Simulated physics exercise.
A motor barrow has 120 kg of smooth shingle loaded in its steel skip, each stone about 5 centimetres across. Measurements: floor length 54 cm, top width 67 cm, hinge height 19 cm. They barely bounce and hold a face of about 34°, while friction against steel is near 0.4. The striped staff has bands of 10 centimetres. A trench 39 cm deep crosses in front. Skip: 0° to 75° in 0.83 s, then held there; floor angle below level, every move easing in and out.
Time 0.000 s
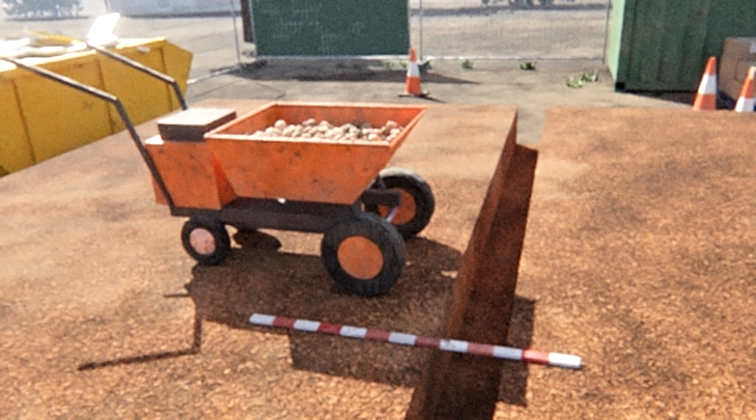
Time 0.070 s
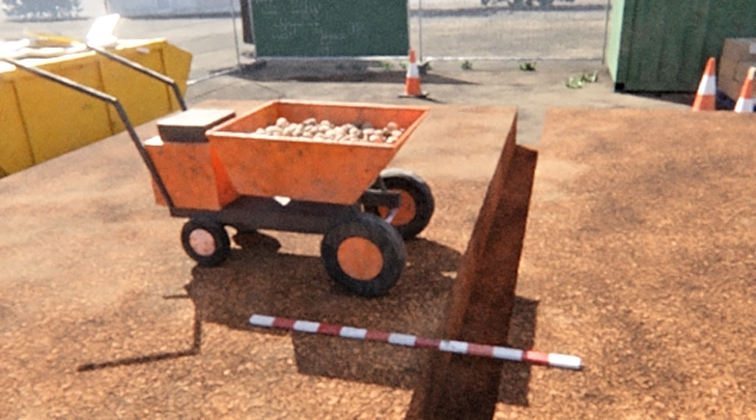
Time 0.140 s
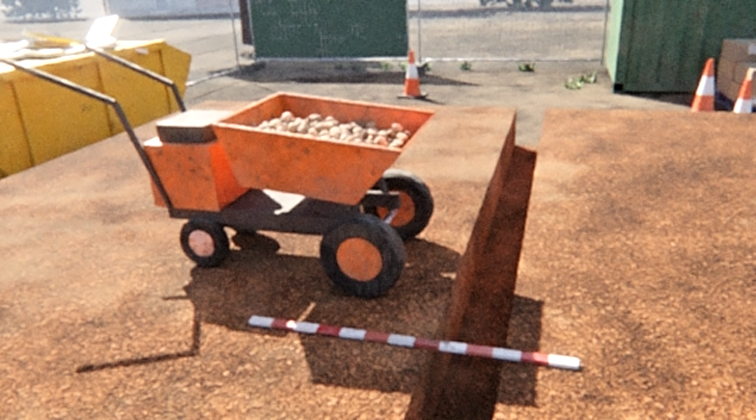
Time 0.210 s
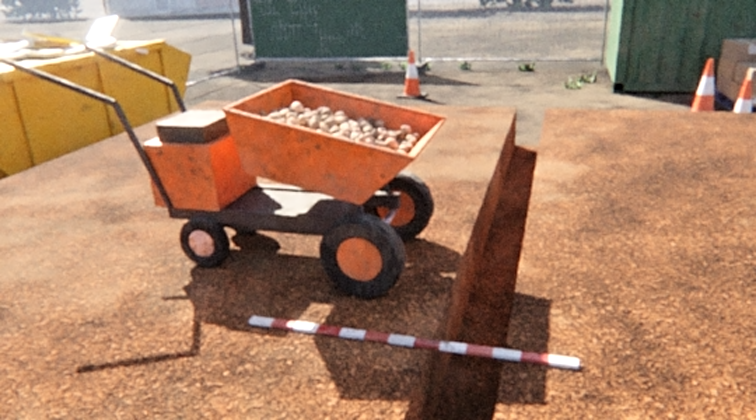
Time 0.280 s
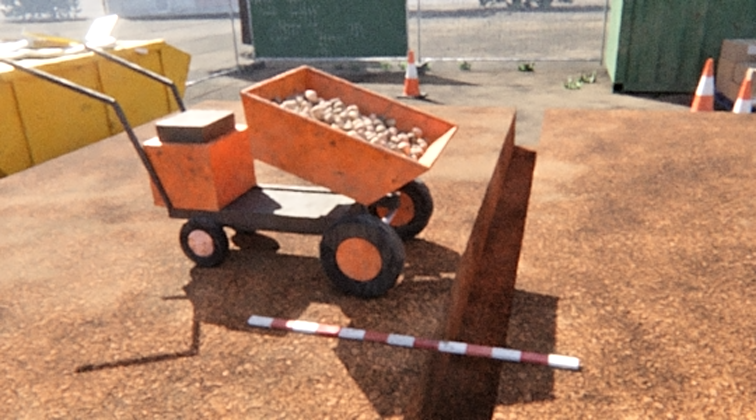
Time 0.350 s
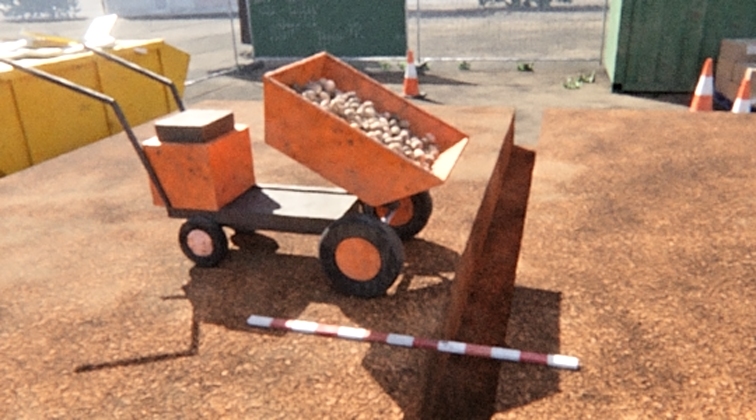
An orange motor barrow with a skip of pale stones stands on brown, gritty ground, seen from slightly above and side-on in a sunny, fenced yard. A red-and-white striped staff lies in front, a dark trench crosses at right, and a yellow skip, green container and orange cones sit behind. The barrow's skip tilts steadily, its left end rising high and its right lip dipping, while the camera stays still.
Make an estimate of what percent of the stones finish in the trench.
About 26 percent.
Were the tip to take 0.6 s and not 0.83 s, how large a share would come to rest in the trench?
About 20%.
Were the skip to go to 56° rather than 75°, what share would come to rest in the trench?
It would be near 30 per cent.
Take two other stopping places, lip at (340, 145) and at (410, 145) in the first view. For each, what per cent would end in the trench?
The first gives about 80 percent and the second about 10 percent.
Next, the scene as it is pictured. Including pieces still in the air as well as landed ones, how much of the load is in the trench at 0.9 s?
Approx. 5 % of the load.
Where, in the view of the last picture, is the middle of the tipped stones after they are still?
Their middle lands near (566, 279).
After 0.6 s the floor is at 63°; 100 % in the skip; the foremost stones are at (480, 216).
After 0.9 s the floor is at 75°; 57 % in the skip, 6 % in the trench, 38 % past the trench; the foremost stones are at (589, 282).
After 1.3 s the floor is at 75°; 11 % in the skip, 15 % in the trench, 74 % past the trench; the foremost stones are past the picture's edge.
After 3.2 s the floor is at 75°; 0 % in the skip, 26 % in the trench, 74 % past the trench; the foremost stones are past the picture's edge.
